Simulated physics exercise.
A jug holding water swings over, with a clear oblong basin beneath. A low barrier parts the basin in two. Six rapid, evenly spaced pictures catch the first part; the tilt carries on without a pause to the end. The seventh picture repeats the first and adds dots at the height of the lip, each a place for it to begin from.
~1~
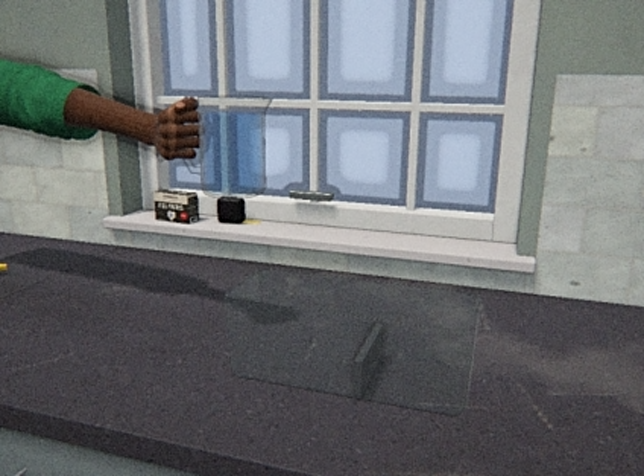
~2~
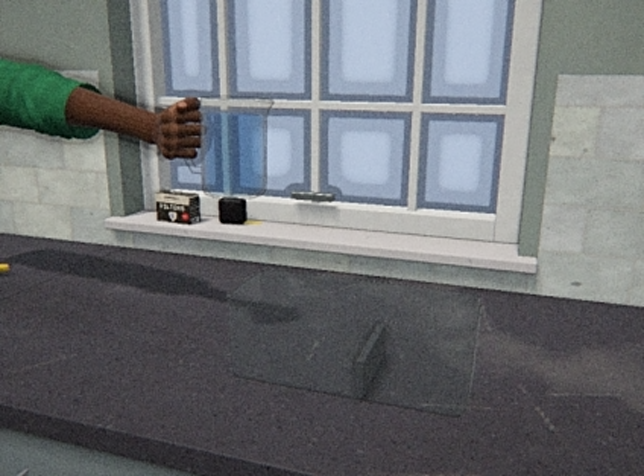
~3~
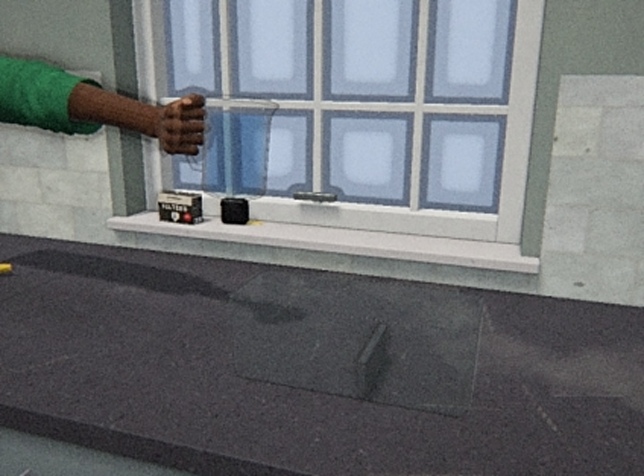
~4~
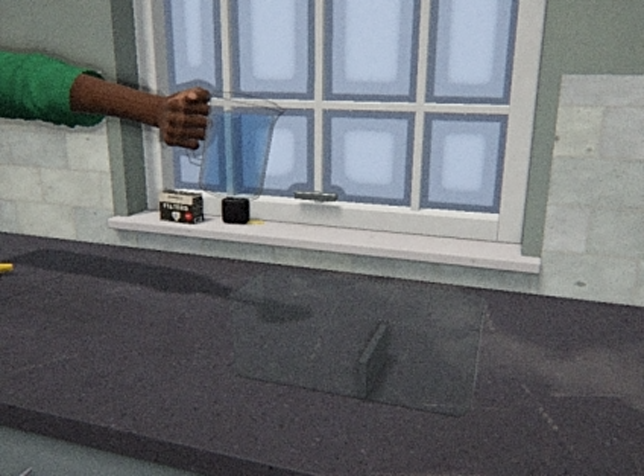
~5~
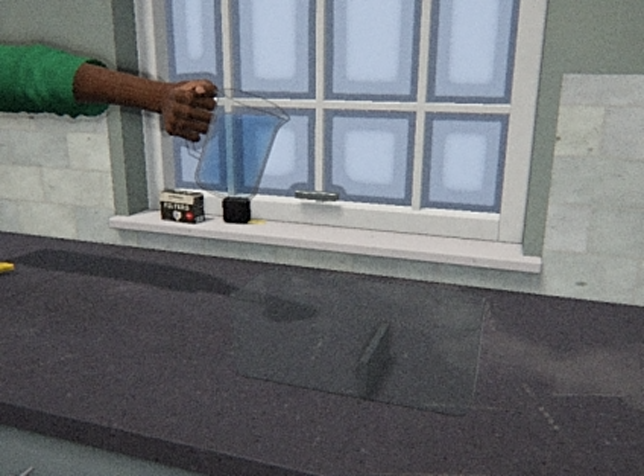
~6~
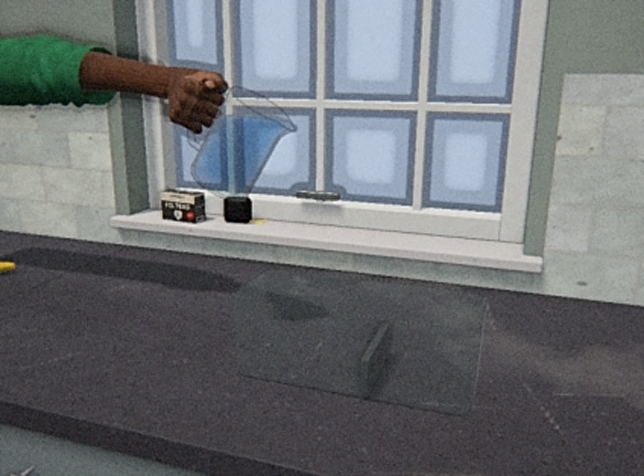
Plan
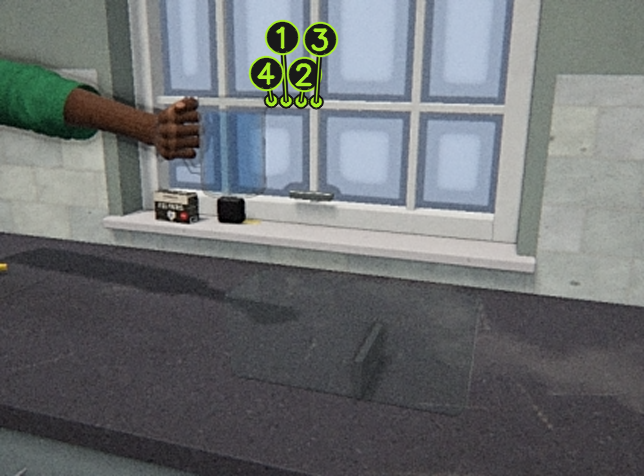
The clip shows a hand at the end of a green-sleeved arm holding a clear jug of blue water above a transparent basin with a low dividing wall, then gradually tilting it rightward until the water reaches the lip.
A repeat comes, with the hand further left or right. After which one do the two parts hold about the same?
2.
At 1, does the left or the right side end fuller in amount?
The left side.
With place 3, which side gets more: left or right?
The right side.
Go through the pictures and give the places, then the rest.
Upright, lip at (270, 100); basin from (231, 372) to (465, 414); top of the wall at (370, 341); nothing has left yet.
Upright, lip at (272, 102); nothing has left yet.
Tipped about 5°, lip at (278, 106); nothing has left yet.
Tipped about 12°, lip at (283, 111); nothing has left yet.
Tipped about 21°, lip at (288, 119); nothing has left yet.
Tipped about 31°, lip at (293, 130); water is over the lip, down to (293, 130).
On the marked copy, 1 at (286, 101); 2 at (301, 101); 3 at (316, 101); 4 at (271, 100).
Choosing 1, about 87 % ends left of the wall and 7 % right of it; 6 % is lost outside.
Choosing 2, about 51 % ends left of the wall and 47 % right of it.
Choosing 3, about 16 % ends left of the wall and 82 % right of it.
Choosing 4, about 94 % ends left of the wall and 3 % right of it; 3 % is lost outside.
